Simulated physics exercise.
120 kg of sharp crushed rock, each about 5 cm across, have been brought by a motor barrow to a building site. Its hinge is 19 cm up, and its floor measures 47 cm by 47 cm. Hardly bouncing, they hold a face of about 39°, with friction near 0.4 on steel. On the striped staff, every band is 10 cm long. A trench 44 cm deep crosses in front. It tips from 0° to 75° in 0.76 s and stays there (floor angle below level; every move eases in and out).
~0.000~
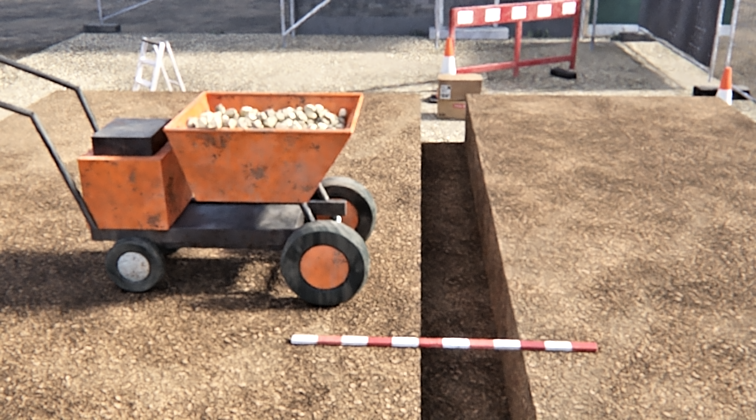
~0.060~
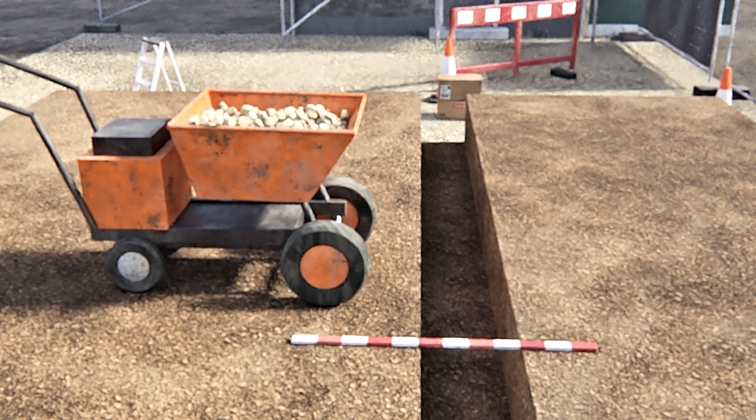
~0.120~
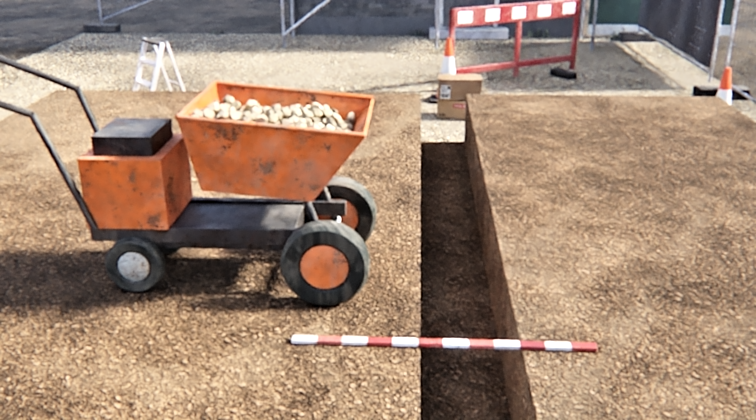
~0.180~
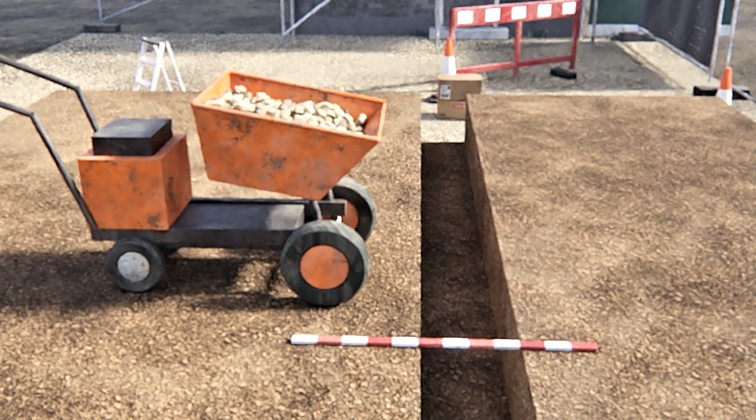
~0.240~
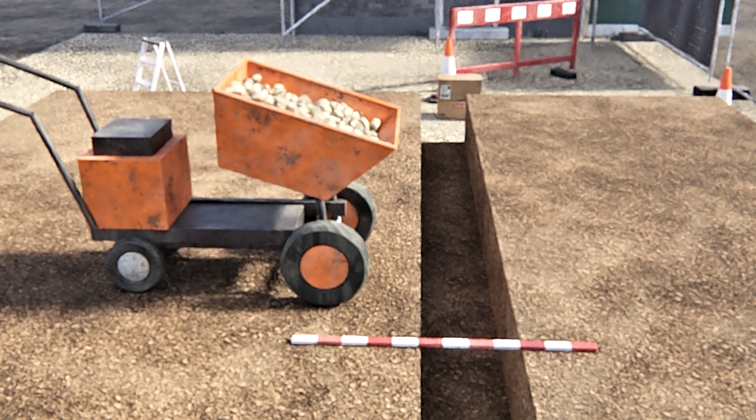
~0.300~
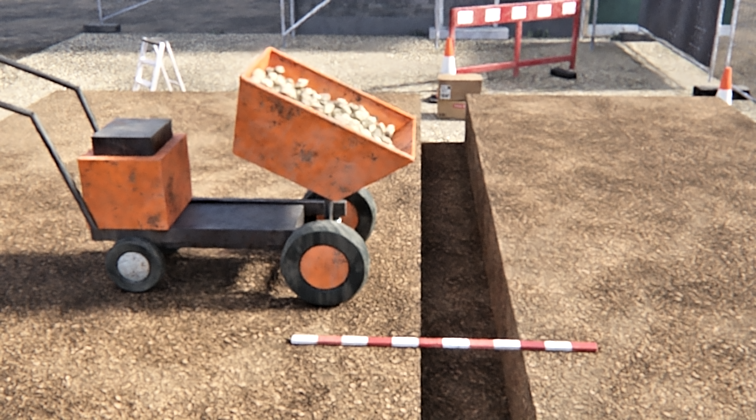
Orange motor barrow standing beside a trench, its stone-filled skip slowly tilting forward to the right while the wheels stay still.
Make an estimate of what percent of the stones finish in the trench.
About 49 percent.
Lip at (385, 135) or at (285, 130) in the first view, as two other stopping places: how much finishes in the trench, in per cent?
About 25 and 85 per cent.
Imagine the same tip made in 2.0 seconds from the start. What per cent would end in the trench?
Then roughly 65 percent.
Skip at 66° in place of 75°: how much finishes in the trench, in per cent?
Then roughly 25 percent.
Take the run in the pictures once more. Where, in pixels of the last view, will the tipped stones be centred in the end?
I'd put it close to (498, 335).
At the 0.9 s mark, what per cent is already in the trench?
Some 10 per cent of the load by that point.
After 0.6 s the floor is at 63°; 100 % in the skip; the foremost stones are at (459, 206).
After 0.9 s the floor is at 75°; 70 % in the skip, 12 % in the trench, 18 % past the trench; the foremost stones are at (564, 284).
After 1.2 s the floor is at 75°; 35 % in the skip, 27 % in the trench, 38 % past the trench; the foremost stones are at (691, 273).
After 3.2 s the floor is at 75°; 14 % in the skip, 49 % in the trench, 37 % past the trench; the foremost stones are at (732, 255).
